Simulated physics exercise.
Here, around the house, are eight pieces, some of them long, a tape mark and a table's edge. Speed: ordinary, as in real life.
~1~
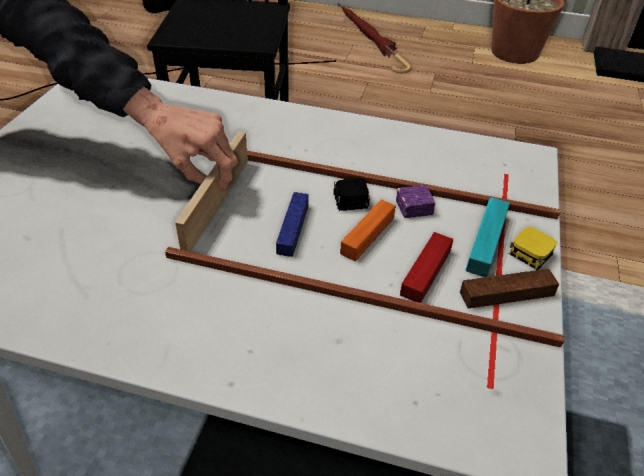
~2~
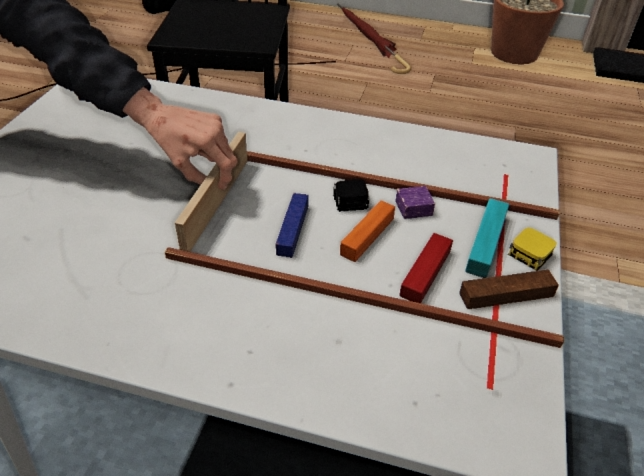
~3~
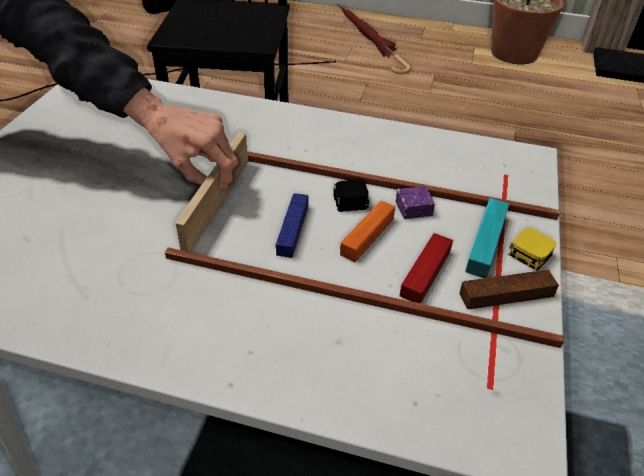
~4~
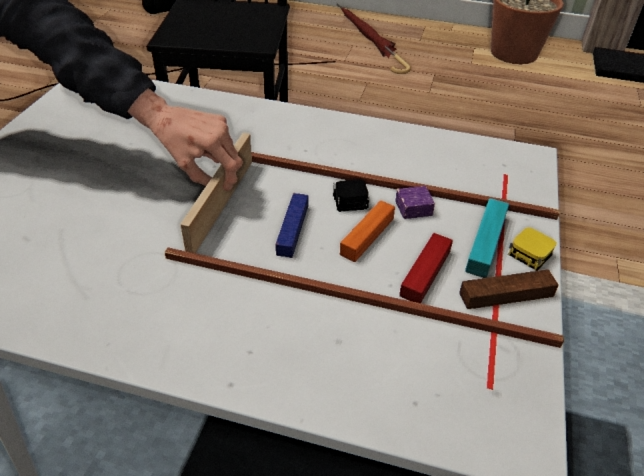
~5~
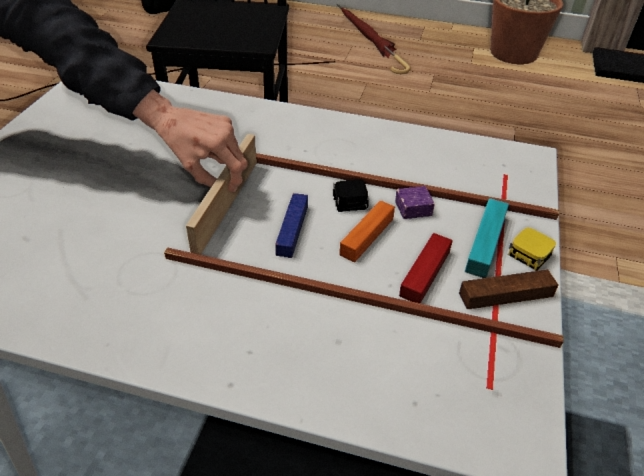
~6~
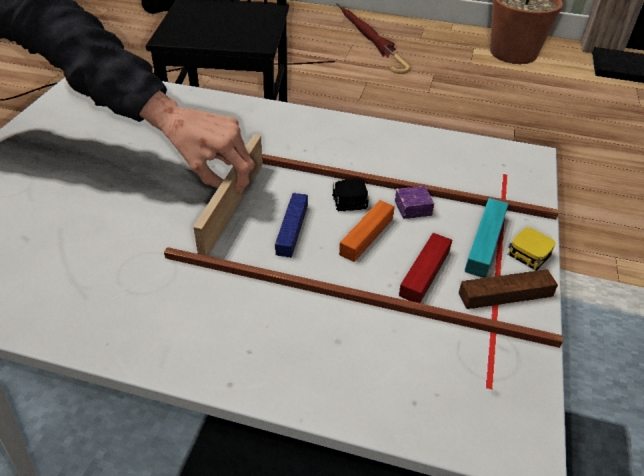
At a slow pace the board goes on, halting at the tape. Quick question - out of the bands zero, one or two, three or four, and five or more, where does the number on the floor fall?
The band is three or four.
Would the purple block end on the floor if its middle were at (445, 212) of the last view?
Lab note: It does not drop.
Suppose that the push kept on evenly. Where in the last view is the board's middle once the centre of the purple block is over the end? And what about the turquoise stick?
When the purple block crosses, the middle is near (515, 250); when the turquoise stick crosses, near (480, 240).
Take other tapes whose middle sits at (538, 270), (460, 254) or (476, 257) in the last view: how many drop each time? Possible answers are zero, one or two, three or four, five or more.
Number fallen at each tape, in order - five or more, 1 or 2, either one or two.
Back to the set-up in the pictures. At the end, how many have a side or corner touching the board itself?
Counting them up gives 2.
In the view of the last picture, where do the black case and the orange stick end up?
Black case: (518, 231); orange stick: (537, 267).
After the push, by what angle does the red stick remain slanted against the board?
I'd estimate about 15 degrees.
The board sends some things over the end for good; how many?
The answer: 3 exactly.
Soon after, none off yet; yellow case at rest near (532, 249); brown bar at rest near (508, 289); turquoise stick at rest near (487, 236).
After that, none off yet; yellow case at rest near (532, 249); brown bar moving near (512, 290); turquoise stick moving near (495, 238).
In the end, the number that fall off is three or four; gone, turquoise stick, brown bar and yellow case.
